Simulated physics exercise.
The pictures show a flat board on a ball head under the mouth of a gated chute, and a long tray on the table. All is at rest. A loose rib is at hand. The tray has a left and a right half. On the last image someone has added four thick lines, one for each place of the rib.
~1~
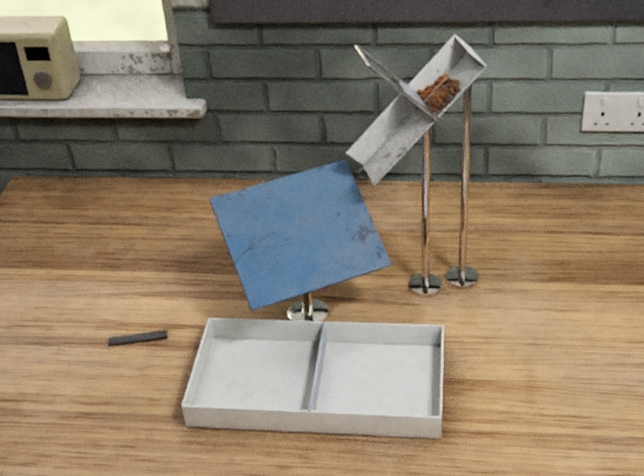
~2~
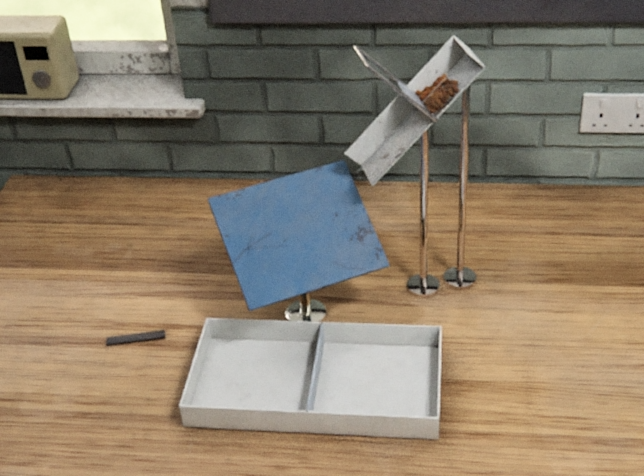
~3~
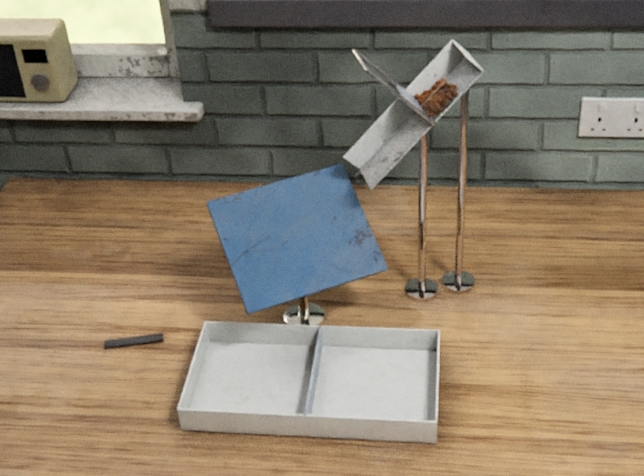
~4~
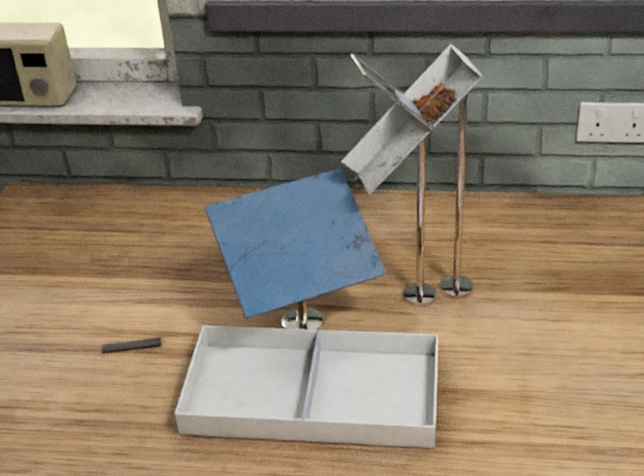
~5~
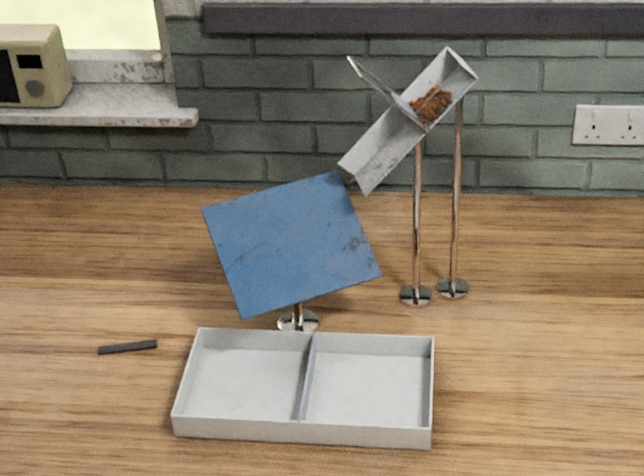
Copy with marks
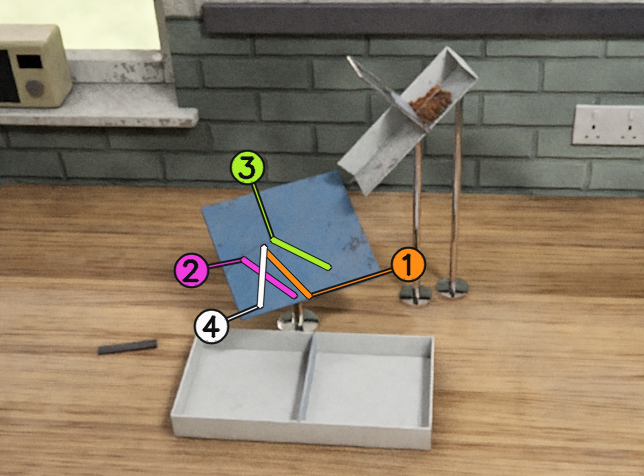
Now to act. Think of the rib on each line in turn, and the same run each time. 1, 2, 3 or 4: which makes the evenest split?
4 works best here.
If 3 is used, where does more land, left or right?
The right half.
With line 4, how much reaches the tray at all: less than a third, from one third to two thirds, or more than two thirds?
It is more than two thirds.
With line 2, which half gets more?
The right half.
On the marked copy, line 1 from (266, 252) to (309, 296); line 2 from (243, 259) to (294, 295); line 3 from (273, 239) to (328, 267); line 4 from (264, 247) to (260, 305).
For line 1, of what is caught, only a few in the left half, all but a few in the right.
For line 2, of what is caught, a small share in the left half, the bulk in the right.
For line 3, of what is caught, a small share in the left half, all but a few in the right.
For line 4, of what is caught, close to half in the left half, close to half in the right.
